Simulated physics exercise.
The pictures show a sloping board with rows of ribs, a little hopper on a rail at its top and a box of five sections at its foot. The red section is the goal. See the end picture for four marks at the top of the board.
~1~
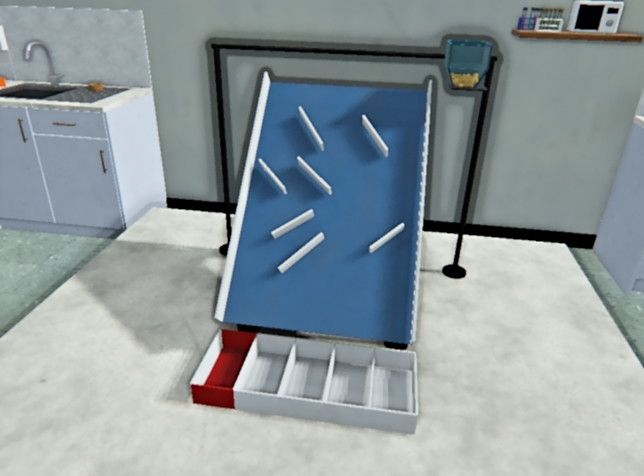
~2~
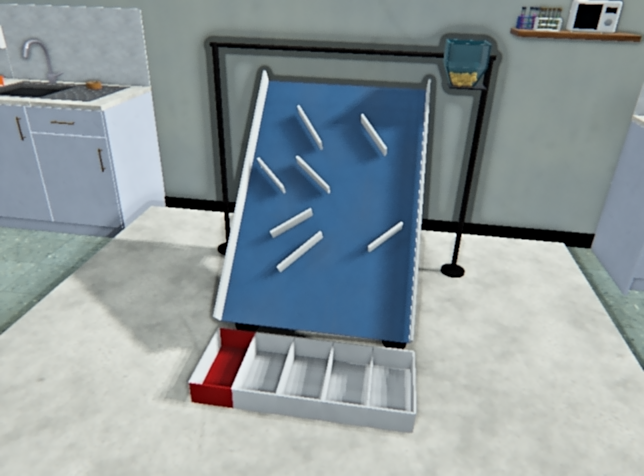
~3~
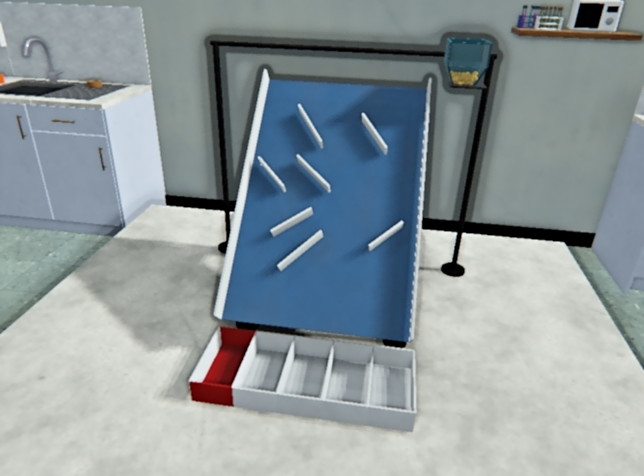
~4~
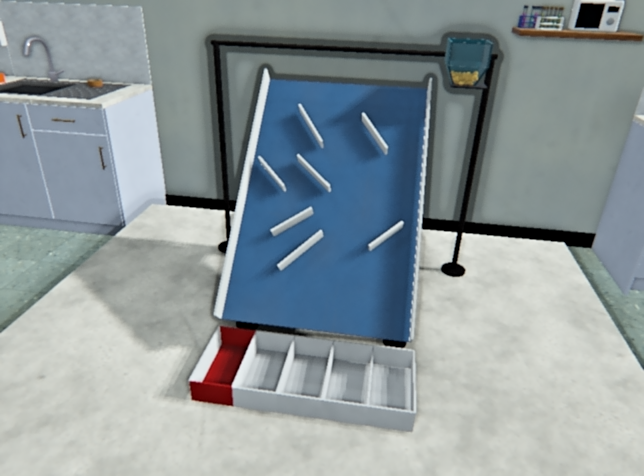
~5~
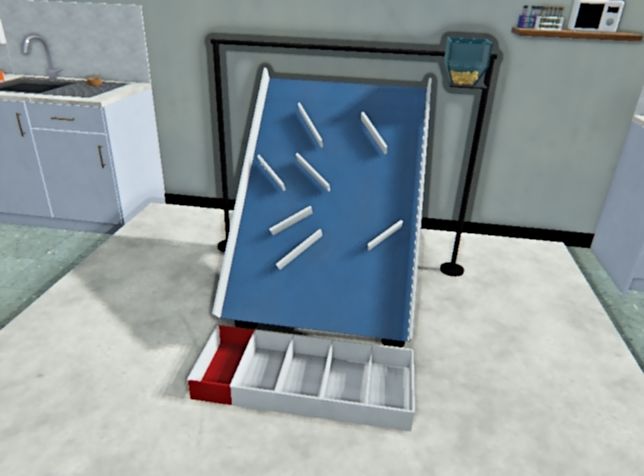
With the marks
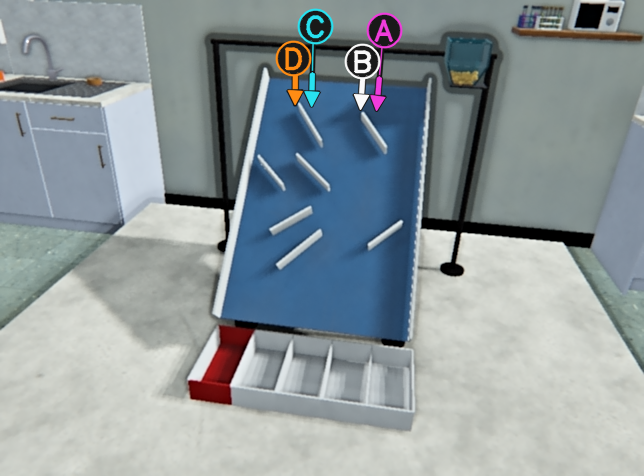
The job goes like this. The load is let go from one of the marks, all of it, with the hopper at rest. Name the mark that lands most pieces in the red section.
D is best.
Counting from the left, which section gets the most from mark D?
The first.
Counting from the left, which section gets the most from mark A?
It is the fifth one.
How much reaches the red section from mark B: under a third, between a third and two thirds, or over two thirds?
Mark B gives under a third.
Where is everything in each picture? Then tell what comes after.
The first frame shows hopper (464, 77), puffed corn balls, door shut.
The second frame shows ribs (298, 106) to (321, 142), (362, 114) to (386, 149), (258, 158) to (283, 187).
The third frame shows ribs (297, 155) to (329, 186), (271, 231) to (311, 208), (369, 246) to (403, 222).
The fourth frame shows ribs (278, 266) to (321, 231).
The fifth frame shows red section (210, 391), number 1 of 5 from the left.
On the marked copy, mark A meets the board at (377, 105); mark B meets the board at (360, 104); mark C meets the board at (311, 101); mark D meets the board at (295, 99).
For mark A, not one piece in the red section, roughly two thirds in other sections, roughly a third outside the box.
For mark B, not one piece in the red section, roughly a third in other sections, roughly two thirds outside the box.
For mark C, about a tenth in the red section, roughly a third in other sections, just a few held on the board, roughly half outside the box.
For mark D, roughly a third in the red section, about a tenth in other sections, roughly half outside the box.
